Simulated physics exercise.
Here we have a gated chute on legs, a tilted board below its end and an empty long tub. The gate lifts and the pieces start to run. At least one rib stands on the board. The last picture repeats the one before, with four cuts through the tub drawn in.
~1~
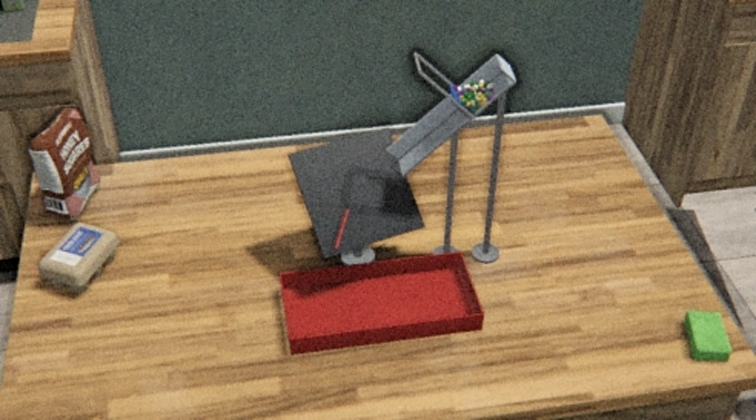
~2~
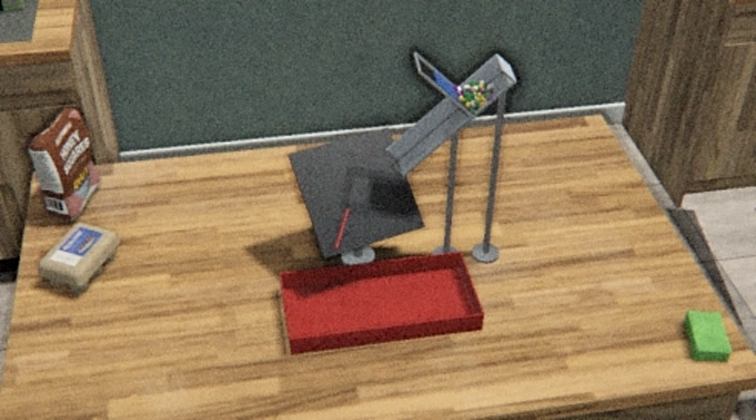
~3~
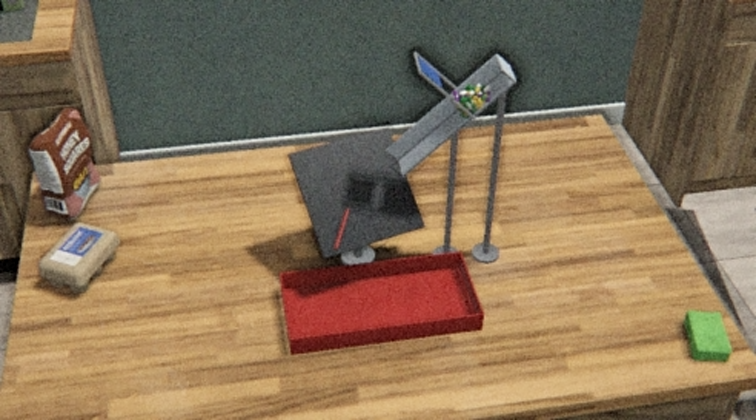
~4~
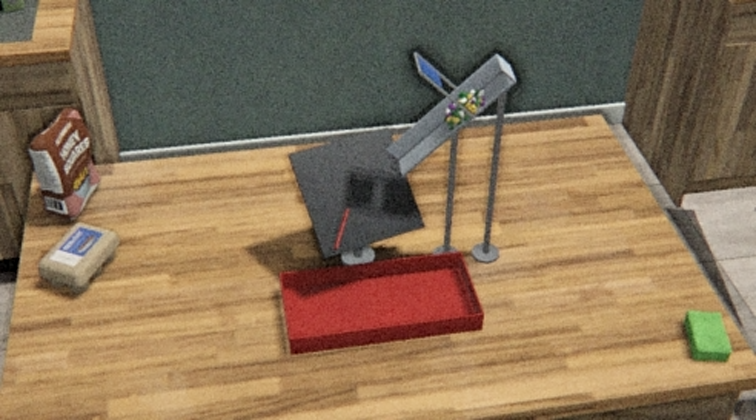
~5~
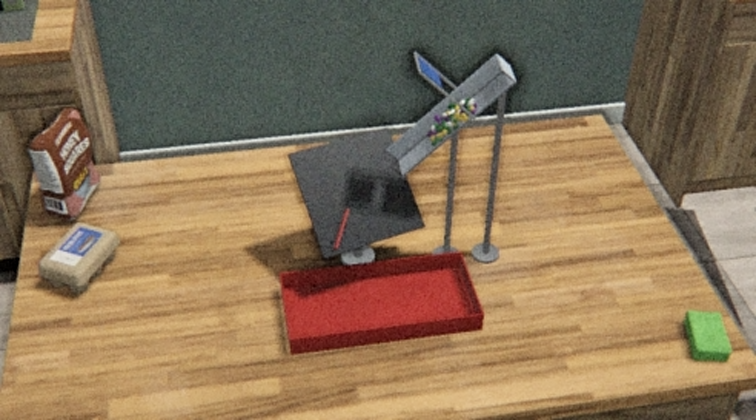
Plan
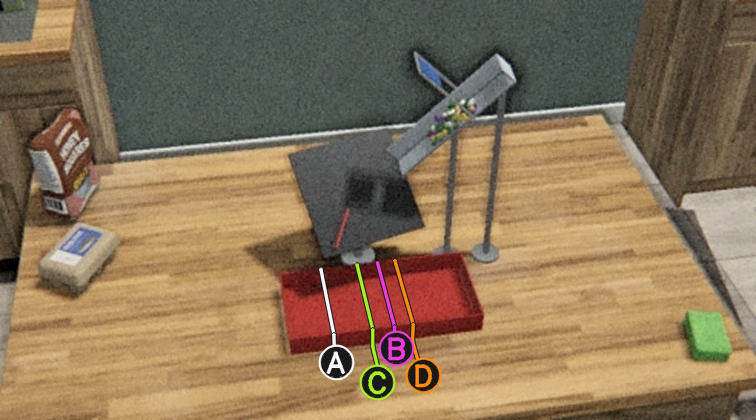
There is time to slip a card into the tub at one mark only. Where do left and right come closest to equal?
Line C.
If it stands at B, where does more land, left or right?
More lands on the left.
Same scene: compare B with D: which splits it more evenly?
Line B.
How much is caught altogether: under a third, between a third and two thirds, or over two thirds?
About that: Over two thirds.
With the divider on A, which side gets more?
Right.
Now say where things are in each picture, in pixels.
The first frame shows load behind the gate at (471, 90), jelly beans; lip of the chute at (401, 168), sloping fairly steeply.
The second frame shows middle of the board at (357, 191), tilted fairly steeply; middle of its low edge at (376, 242); of its high edge at (339, 140).
The third frame shows front corners of the tub at (290, 339) and (484, 314), empty; front of the load at (459, 109).
The fourth frame shows middle of the load at (460, 106); its front at (446, 120), about a third of the way to the lip; rib from (348, 209) to (336, 248).
The fifth frame shows middle of the load at (457, 120); its front at (429, 134), about half of the way to the lip.
On the marked copy, line A crosses the front rim at (333, 333); line B crosses the front rim at (394, 326); line C crosses the front rim at (372, 328); line D crosses the front rim at (413, 323).
For line A, of what is caught, a stray few on the left of the divider, nearly all on the right.
For line B, of what is caught, most on the left of the divider, about a quarter on the right.
For line C, of what is caught, about half on the left of the divider, about half on the right.
For line D, of what is caught, nearly all on the left of the divider, a small part on the right.
